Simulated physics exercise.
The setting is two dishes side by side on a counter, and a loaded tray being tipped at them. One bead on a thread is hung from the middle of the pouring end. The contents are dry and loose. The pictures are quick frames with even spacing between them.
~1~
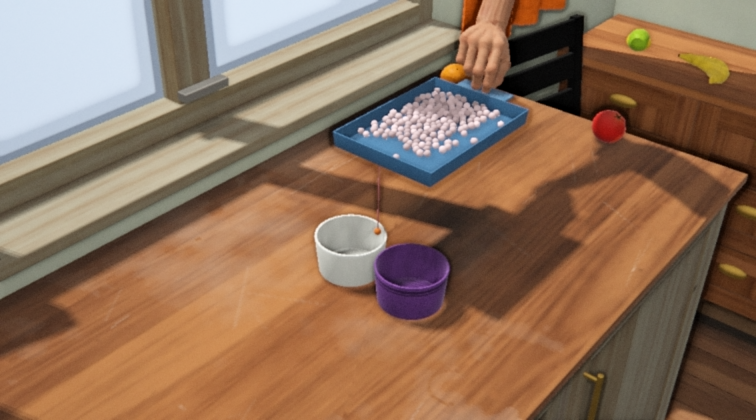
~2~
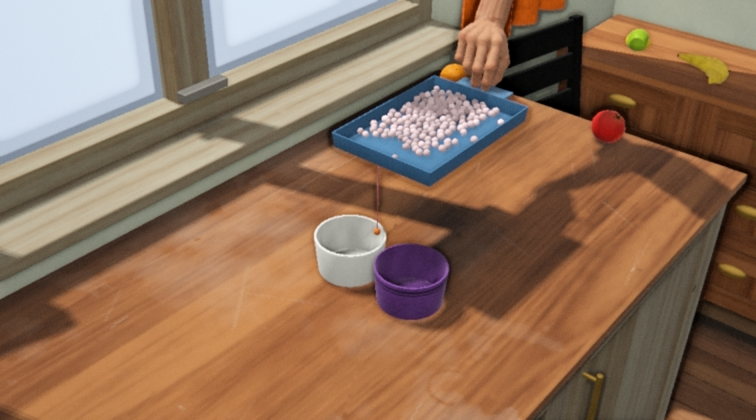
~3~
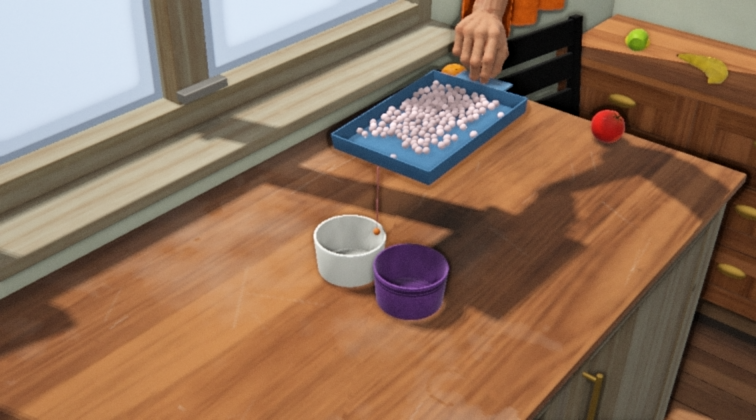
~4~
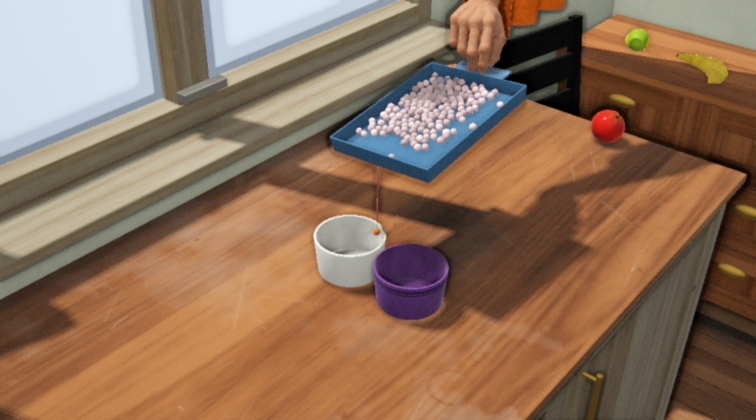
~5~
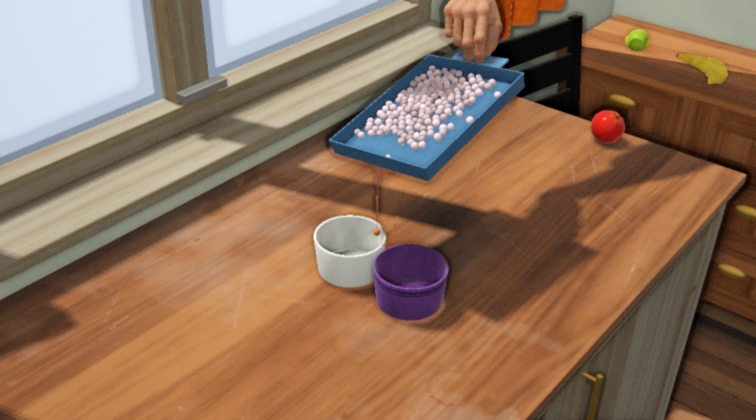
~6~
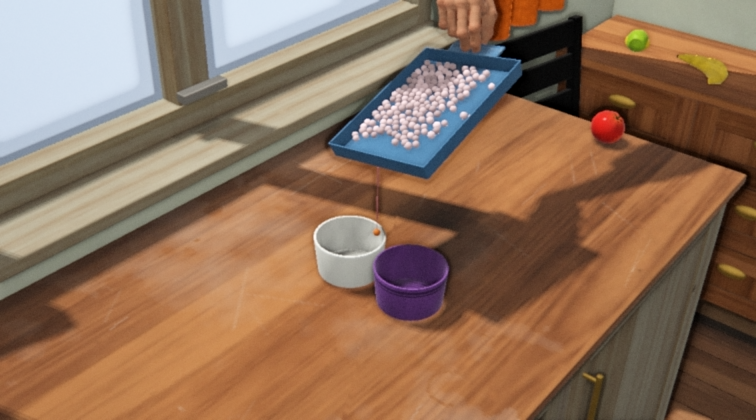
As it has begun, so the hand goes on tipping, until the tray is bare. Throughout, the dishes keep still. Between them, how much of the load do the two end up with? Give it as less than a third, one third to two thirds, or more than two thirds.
The two end up with one third to two thirds of the load.
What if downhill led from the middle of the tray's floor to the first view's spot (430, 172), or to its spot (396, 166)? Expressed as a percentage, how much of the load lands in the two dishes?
About 90 and 50 percent.
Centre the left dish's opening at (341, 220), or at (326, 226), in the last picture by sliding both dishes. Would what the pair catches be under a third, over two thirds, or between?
Trial 1 - over two thirds. Trial 2 - above two thirds.
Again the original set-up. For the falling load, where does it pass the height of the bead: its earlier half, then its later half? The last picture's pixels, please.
I'd put it at roughly (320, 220), and after that at roughly (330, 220).
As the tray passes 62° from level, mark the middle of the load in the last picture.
Somewhere near pixel (360, 135).
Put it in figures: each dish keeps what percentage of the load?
Left dish near 60 in a hundred; right dish near 0.
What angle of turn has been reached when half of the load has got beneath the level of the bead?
100 degrees.
Just after the last frame, tray tipped steeply; almost all on the tray; just a few in the air.
A moment on, tray tipped right over; roughly a third on the tray; about a tenth in the left dish; roughly a quarter outside both; roughly a quarter in the air.
Further on, tray tipped past a quarter turn; roughly half in the left dish; roughly half outside both.
When it is over, tray tipped past a quarter turn; not one in the right dish; roughly half in the left dish; roughly half outside both.
